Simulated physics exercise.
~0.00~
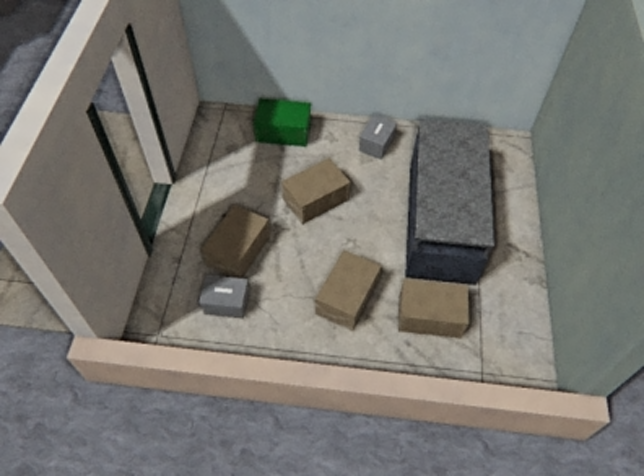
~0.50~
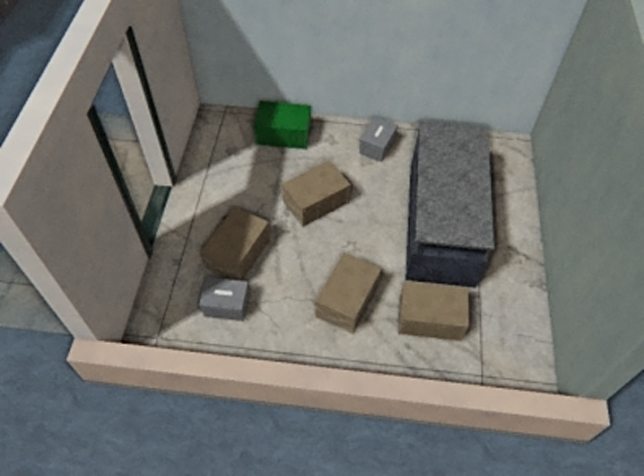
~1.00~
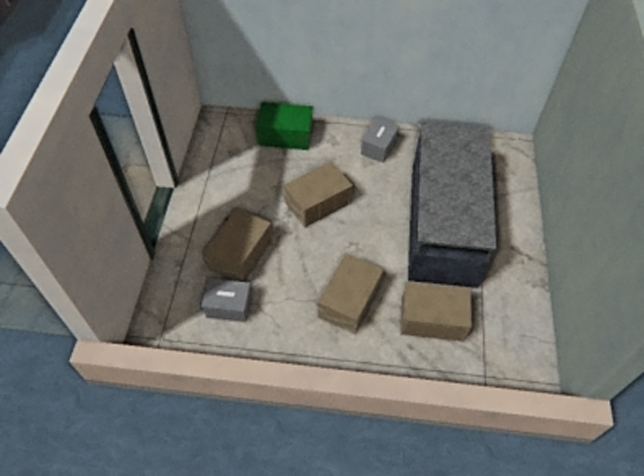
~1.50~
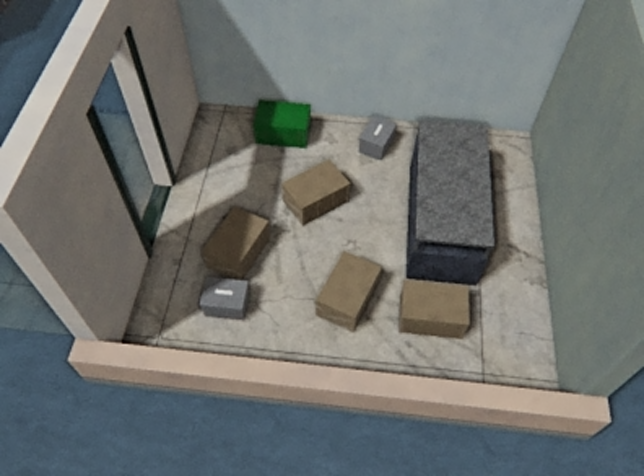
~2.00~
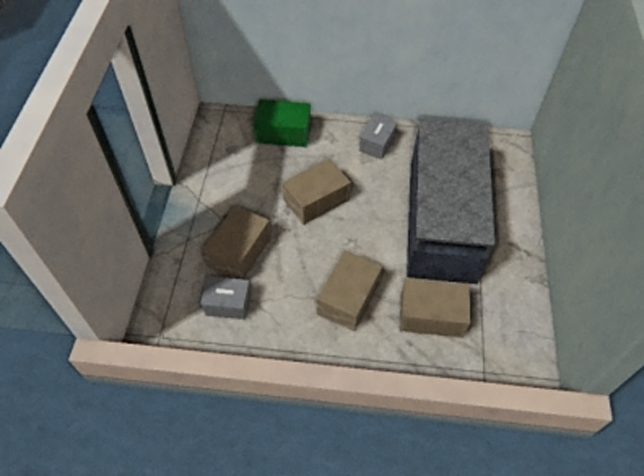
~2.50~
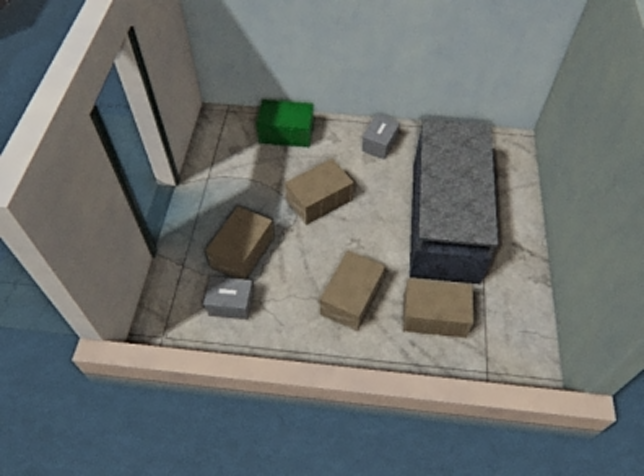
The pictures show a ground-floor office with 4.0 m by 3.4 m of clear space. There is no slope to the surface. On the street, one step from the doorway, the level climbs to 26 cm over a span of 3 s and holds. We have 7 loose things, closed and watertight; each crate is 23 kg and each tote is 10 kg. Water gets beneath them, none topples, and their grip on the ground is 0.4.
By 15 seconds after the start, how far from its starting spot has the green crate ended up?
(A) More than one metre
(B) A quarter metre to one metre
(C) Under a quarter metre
The answer is B.
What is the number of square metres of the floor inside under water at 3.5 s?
Close to 4.0 m2, I'd say.
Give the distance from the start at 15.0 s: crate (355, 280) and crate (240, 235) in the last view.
First 140 cm, then 150 cm.
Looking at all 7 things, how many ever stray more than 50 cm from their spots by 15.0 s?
The total is 7.
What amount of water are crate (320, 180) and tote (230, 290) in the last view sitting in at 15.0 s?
Depth approx. 21 cm / 17 cm.
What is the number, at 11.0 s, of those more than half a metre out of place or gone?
My count gives 5.
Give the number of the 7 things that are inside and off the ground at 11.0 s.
Count: 6.
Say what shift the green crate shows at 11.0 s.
Displacement near 20 cm.
After 3.5 s the green crate is near (285, 114), 0.0 m from its start, aground; 0 afloat.
After 6.8 s the green crate is near (285, 114), 0.0 m from its start, aground; 2 afloat.
After 11.0 s the green crate is near (272, 113), 0.2 m from its start, aground; 6 afloat.
After 15.0 s the green crate is near (268, 155), 0.7 m from its start, afloat; 7 afloat.
